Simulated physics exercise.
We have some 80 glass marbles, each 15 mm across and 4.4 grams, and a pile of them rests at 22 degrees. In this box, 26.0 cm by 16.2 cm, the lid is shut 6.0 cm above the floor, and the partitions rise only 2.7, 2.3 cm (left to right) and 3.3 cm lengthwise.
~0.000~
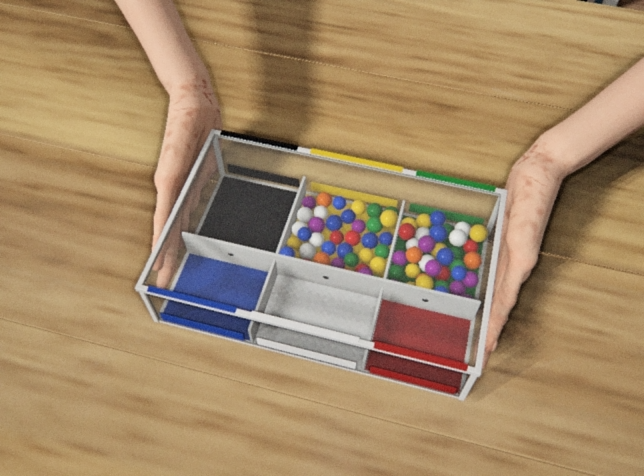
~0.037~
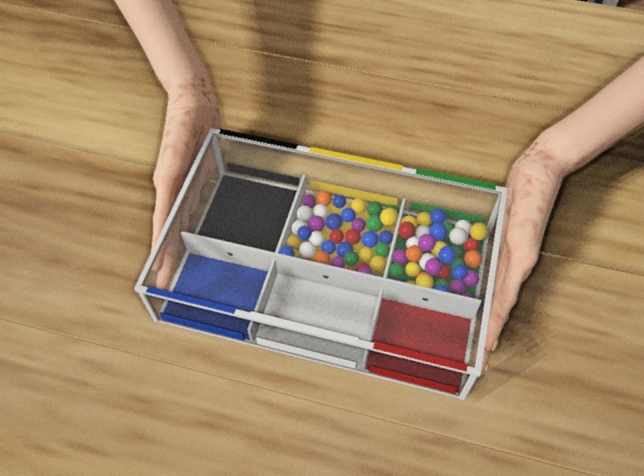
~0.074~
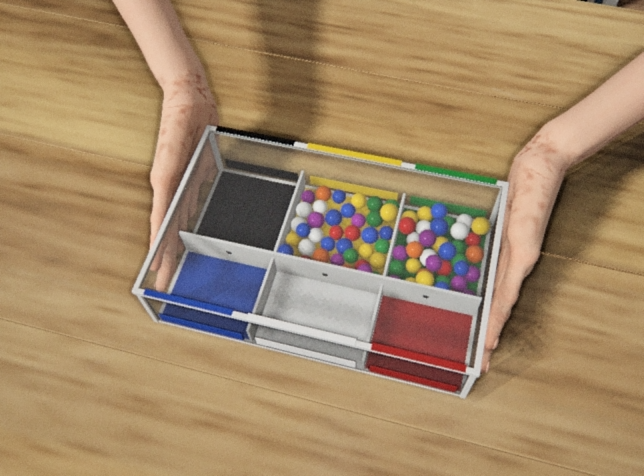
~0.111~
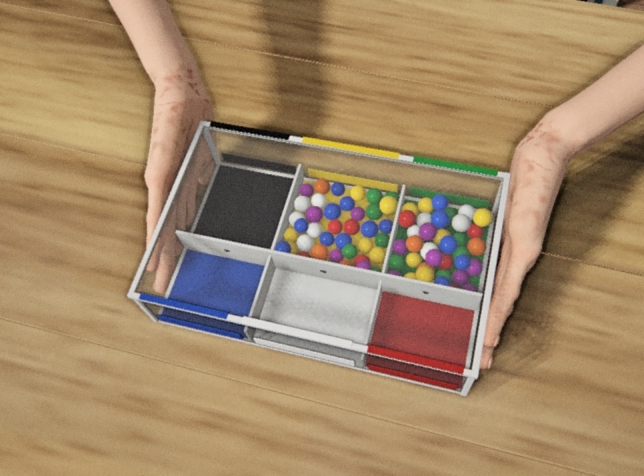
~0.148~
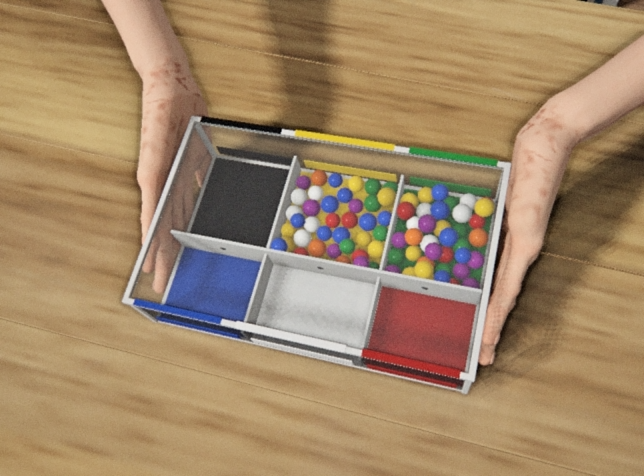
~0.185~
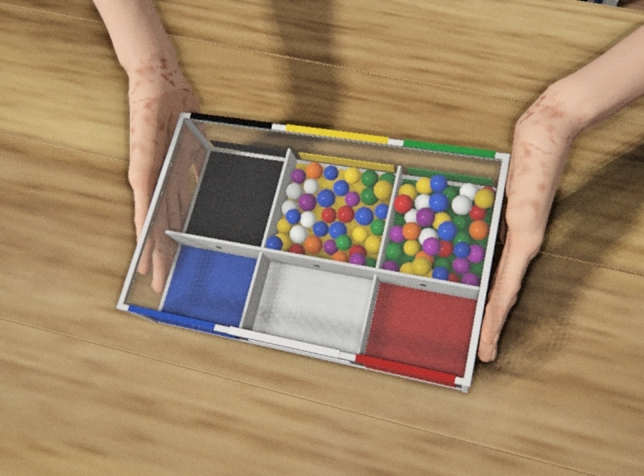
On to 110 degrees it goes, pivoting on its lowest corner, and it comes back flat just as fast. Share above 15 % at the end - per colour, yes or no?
Red no, blue yes, green no, yellow no, white yes, black no.
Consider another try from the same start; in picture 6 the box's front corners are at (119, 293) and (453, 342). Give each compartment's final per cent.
Each compartment ends with, in per cent, red 0, blue 65, green 0, yellow 10, white 0 and black 25.
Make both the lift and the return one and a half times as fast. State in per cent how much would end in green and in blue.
Per cent - green: 0; blue: 55.
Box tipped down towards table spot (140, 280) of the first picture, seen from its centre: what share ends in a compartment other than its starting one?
That comes to around 100 per cent.
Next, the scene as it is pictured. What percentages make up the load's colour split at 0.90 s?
It splits as red 10, blue 10, green 20, yellow 35, white 20 and black 5 percent.
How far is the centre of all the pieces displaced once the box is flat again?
It moves around 13.0 centimetres.
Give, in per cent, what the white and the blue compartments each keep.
White: 35; blue: 60.
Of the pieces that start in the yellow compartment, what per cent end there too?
0 per cent, roughly.
After 0.90 s, tilt 110 degrees; red 10 %, blue 10 %, green 20 %, yellow 35 %, white 20 %, black 5 %.
Then, at 1.38 s, tilt 49 degrees; red 5 %, blue 60 %, white 35 %.
Then, at 1.93 s, tilt 0 degrees; red 5 %, blue 60 %, white 35 %.
By 2.7 s all is still; red 5 %, blue 60 %, green 0 %, yellow 0 %, white 35 %, black 0 %.
